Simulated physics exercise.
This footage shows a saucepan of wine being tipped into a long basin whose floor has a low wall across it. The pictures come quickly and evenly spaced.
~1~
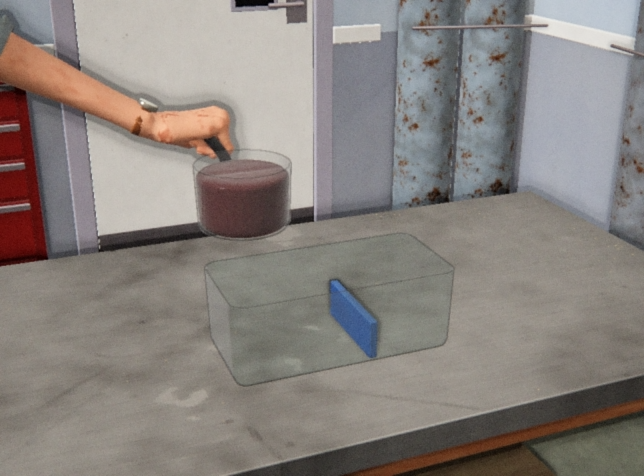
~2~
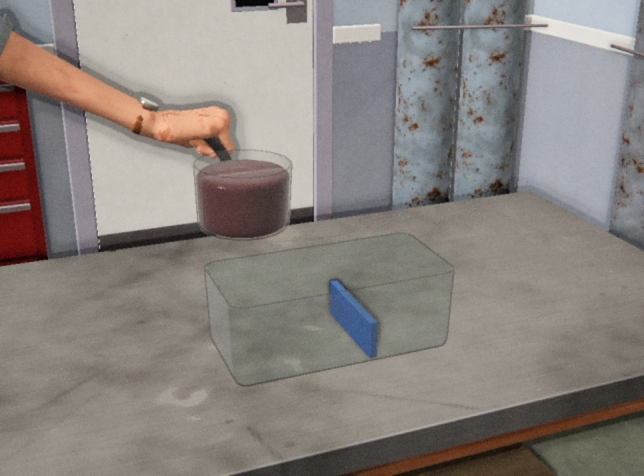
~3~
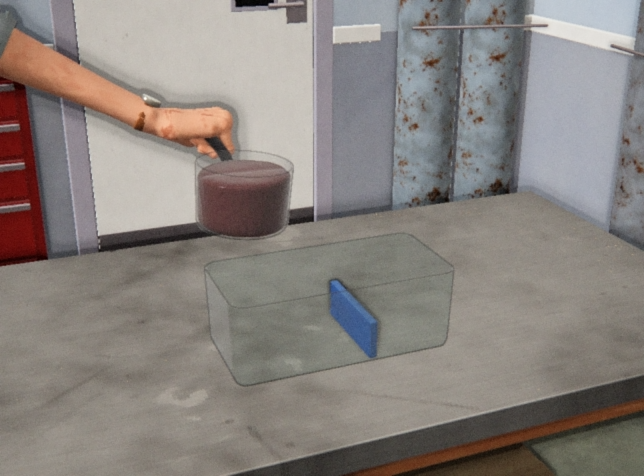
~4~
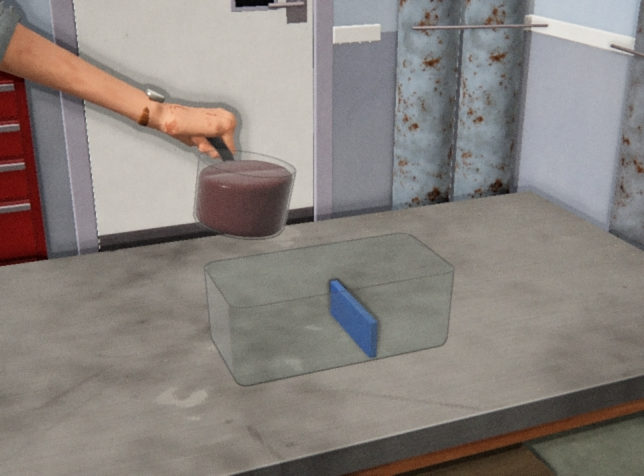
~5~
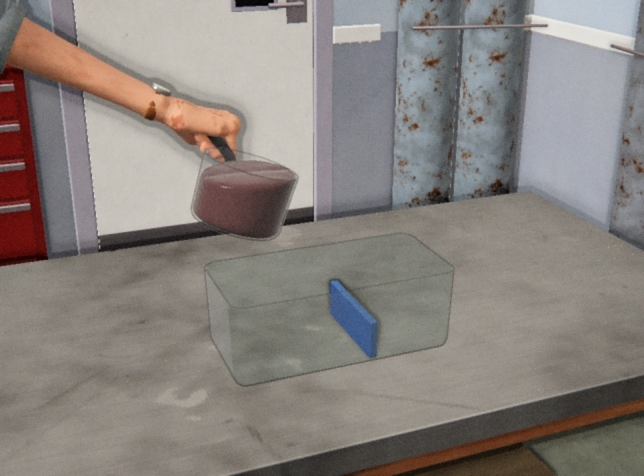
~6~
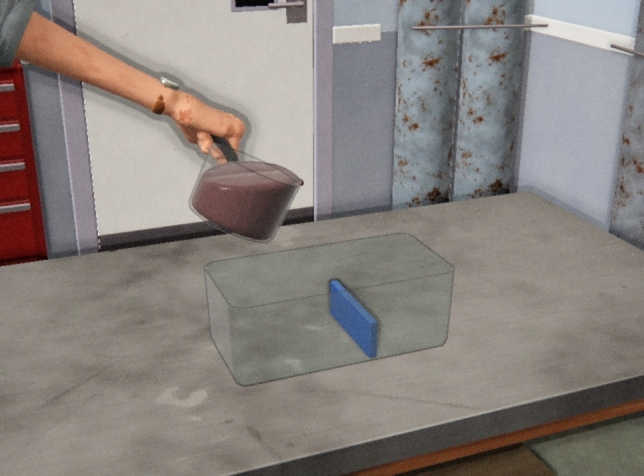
At the start, a hand holds a clear saucepan of dark red wine level above a long, see-through basin with a low blue wall across its floor. The hand then tilts the pan gradually to the right, its right rim dipping lower until the wine reaches the edge at that side.
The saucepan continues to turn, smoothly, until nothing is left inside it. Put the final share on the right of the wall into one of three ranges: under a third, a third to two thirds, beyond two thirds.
Range: Under a third.
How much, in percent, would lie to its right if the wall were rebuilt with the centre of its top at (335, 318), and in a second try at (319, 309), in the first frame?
Around 60 percent in try one and around 90 percent in try two.
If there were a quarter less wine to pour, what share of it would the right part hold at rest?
Best guess: Around 0 %.
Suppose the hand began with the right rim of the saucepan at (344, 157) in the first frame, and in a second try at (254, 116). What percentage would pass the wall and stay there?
Close to 95 in a hundred, and close to 5 in a hundred.
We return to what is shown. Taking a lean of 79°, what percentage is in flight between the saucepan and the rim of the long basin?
It's close to 30 per cent.
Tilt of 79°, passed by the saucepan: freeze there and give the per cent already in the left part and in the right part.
So the left part has 15 percent, while the right part has 0.
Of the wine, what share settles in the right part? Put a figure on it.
Share approx. 10 per cent.
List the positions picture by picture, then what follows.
In the first frame, it leans 0°; its right rim is at (288, 160); the wine meets the walls at (196, 177) and (285, 167); the long basin's rim runs from (216, 287) to (432, 251); the wall's top is at (353, 302).
In the second frame, it leans 1°; its right rim is at (288, 160); the wine meets the walls at (197, 177) and (285, 167).
In the third frame, it leans 5°; its right rim is at (290, 163); the wine meets the walls at (198, 176) and (286, 168).
In the fourth frame, it leans 10°; its right rim is at (292, 168); the wine meets the walls at (199, 177) and (289, 168).
In the fifth frame, it leans 18°; its right rim is at (294, 174); the wine meets the walls at (200, 178) and (292, 169).
In the sixth frame, it leans 27°; its right rim is at (296, 182); the wine meets the walls at (198, 184) and (293, 176); 2 per cent is over the edge.
A moment on, the saucepan is tipped on its side and 53 per cent is still to pour, 16 is left of the wall and 2 right of it.
Next, the saucepan is tipped on its side and 17 per cent is still to pour, 62 is left of the wall and 11 right of it.
Then the saucepan is tipped on its side and 5 per cent is still to pour, 79 is left of the wall and 11 right of it.
Later the saucepan is tipped on its side and 2 per cent is still to pour, 85 is left of the wall and 11 right of it.
Finally, 87 per cent lies left of the wall, 11 right of it and 1 outside.
